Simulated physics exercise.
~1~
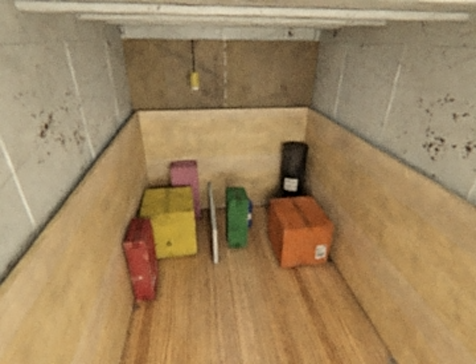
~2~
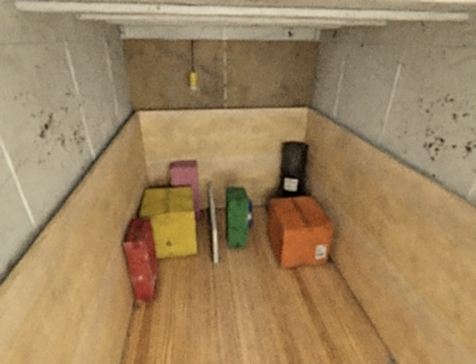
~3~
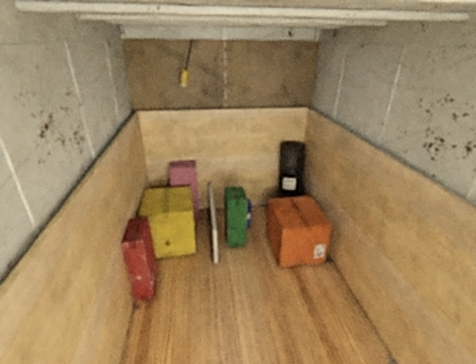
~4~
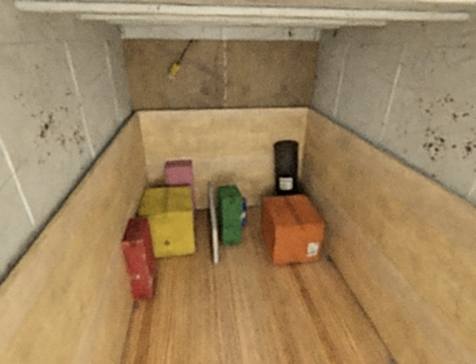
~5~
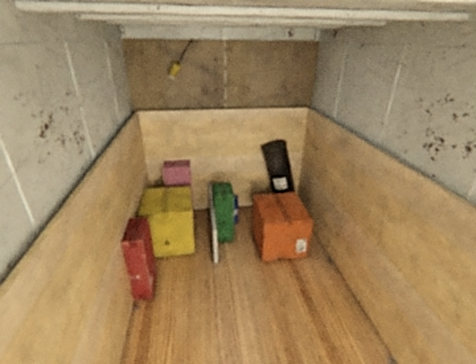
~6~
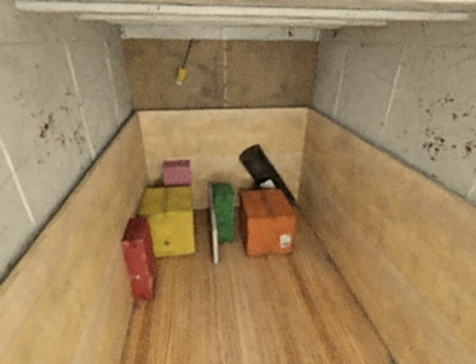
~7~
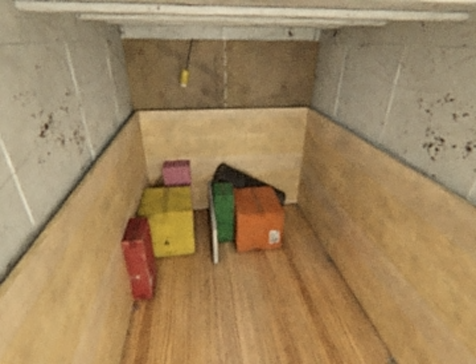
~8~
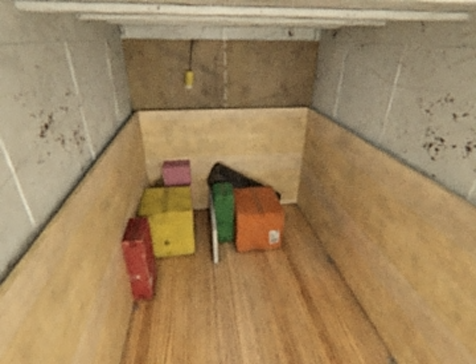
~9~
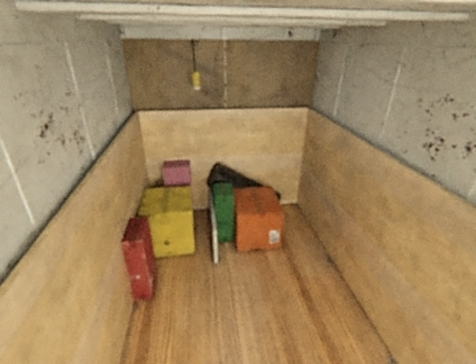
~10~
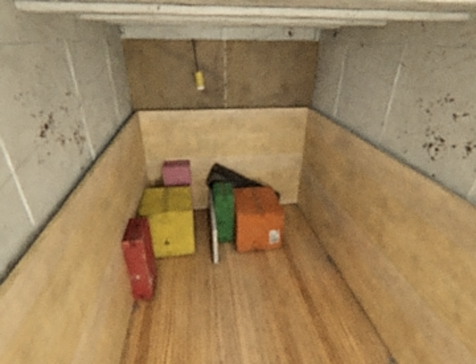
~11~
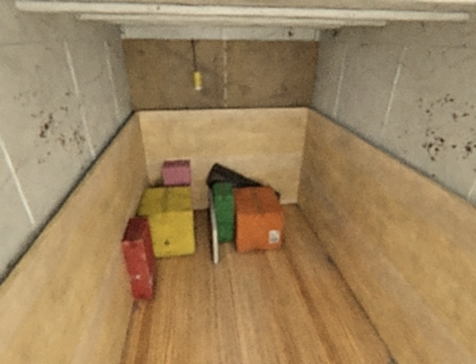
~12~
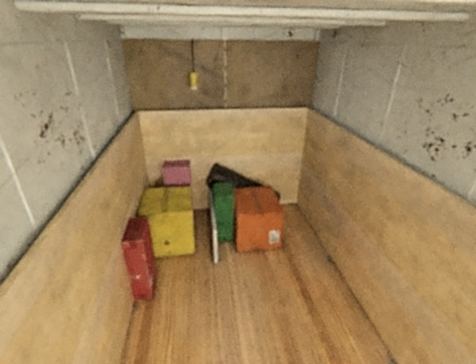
Moving van load bay with orange box, green box and blue canister sliding left as black drum topples left, ending behind them.
